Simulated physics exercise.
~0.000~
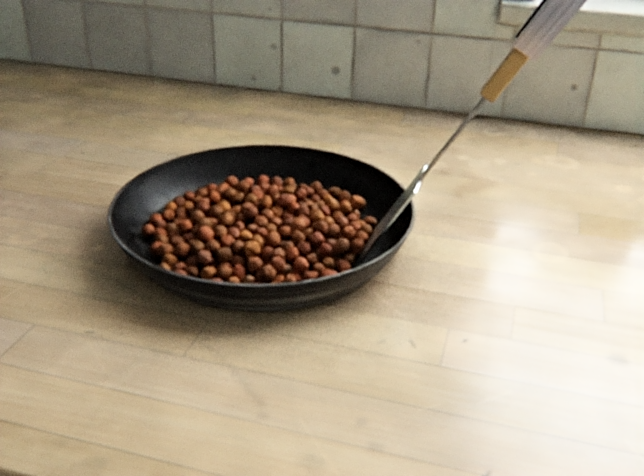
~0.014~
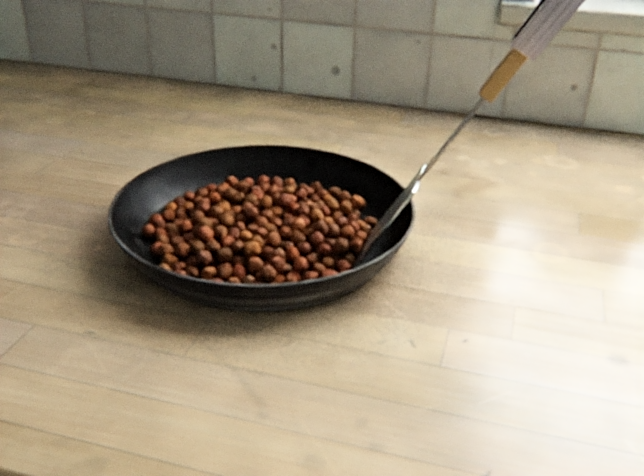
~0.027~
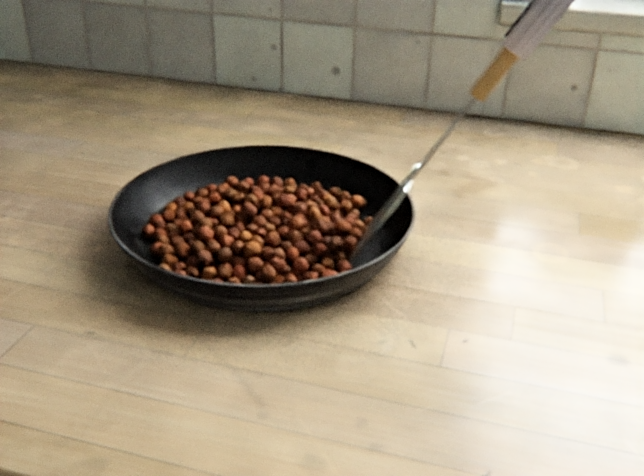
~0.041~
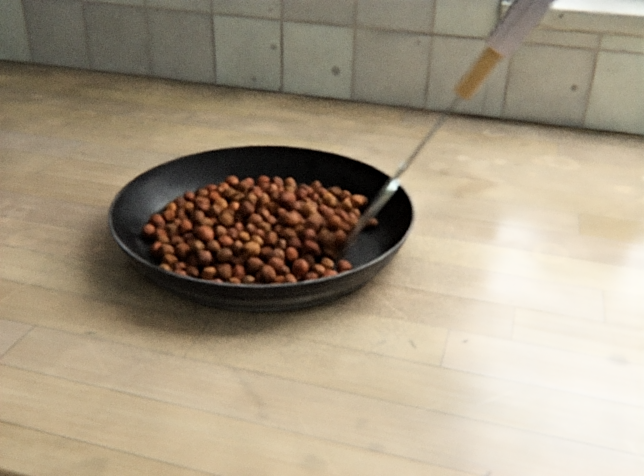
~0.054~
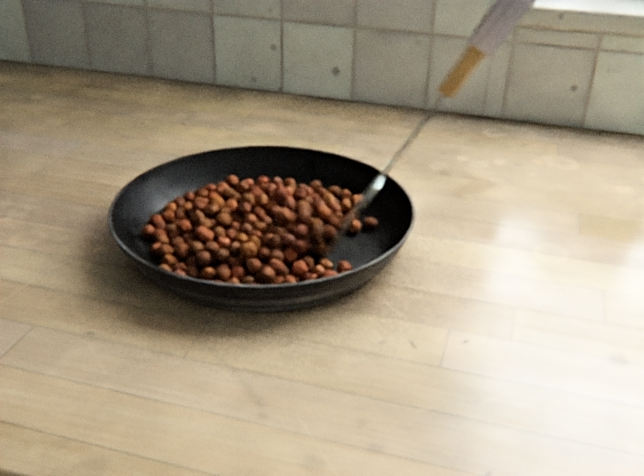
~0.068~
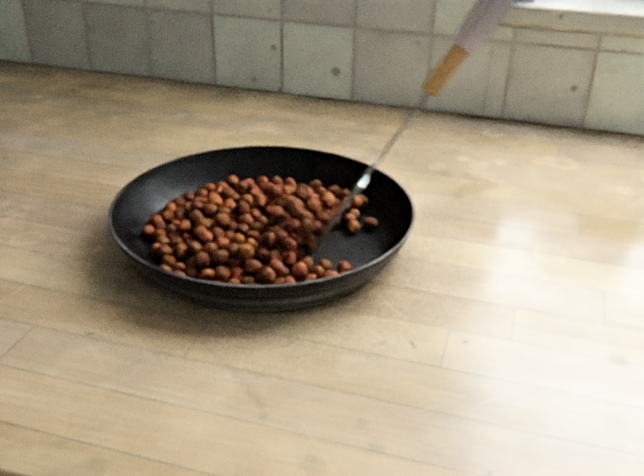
On a pale wooden counter beside a tiled wall, a black frying pan holds a heap of hazelnuts, with a turner resting at its right side. The turner barely moves at first, then sweeps left through the nuts, pushing some together and leaving a few behind it near the bared right side.
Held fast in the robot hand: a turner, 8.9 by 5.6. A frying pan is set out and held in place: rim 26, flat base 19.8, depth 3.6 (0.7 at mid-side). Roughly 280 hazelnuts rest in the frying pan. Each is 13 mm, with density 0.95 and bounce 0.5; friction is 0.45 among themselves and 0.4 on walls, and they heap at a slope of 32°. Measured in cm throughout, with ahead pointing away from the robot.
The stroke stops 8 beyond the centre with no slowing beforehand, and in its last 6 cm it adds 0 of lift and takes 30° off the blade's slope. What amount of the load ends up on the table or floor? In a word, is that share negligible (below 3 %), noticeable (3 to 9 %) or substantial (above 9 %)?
In a word, negligible.
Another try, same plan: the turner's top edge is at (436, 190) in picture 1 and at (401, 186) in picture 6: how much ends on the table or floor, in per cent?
It comes to something like 0 %, give or take.
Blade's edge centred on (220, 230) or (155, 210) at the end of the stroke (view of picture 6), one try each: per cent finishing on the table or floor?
0 % and 10 %.
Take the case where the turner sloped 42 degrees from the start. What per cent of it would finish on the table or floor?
That would leave close to 0 per cent on the table or floor.
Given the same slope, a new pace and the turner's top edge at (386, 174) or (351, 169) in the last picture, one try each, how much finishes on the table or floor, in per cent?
0 % and 5 %.
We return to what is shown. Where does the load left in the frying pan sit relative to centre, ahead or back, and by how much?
It sits near 4.0 centimetres ahead of centre.
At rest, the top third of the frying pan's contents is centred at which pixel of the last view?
The centre sits close to (177, 205).
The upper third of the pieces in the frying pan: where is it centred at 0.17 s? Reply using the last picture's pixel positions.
Centre: Roughly (221, 208) in the last picture.
By 0.12 s, sloping 60°, highest piece 5 above the table; 276 in the frying pan.
By 0.17 s, sloping 50°, highest piece 6 above the table; 276 in the frying pan.
By 0.39 s, sloping 30°, highest piece 5 above the table; 273 in the frying pan, 3 on the table or floor.
By 1.44 s, sloping 30°, highest piece 4 above the table; 272 in the frying pan, 4 on the table or floor.
Final count, 272 in the frying pan, 4 on the table or floor. That is 1 % on the table or floor.
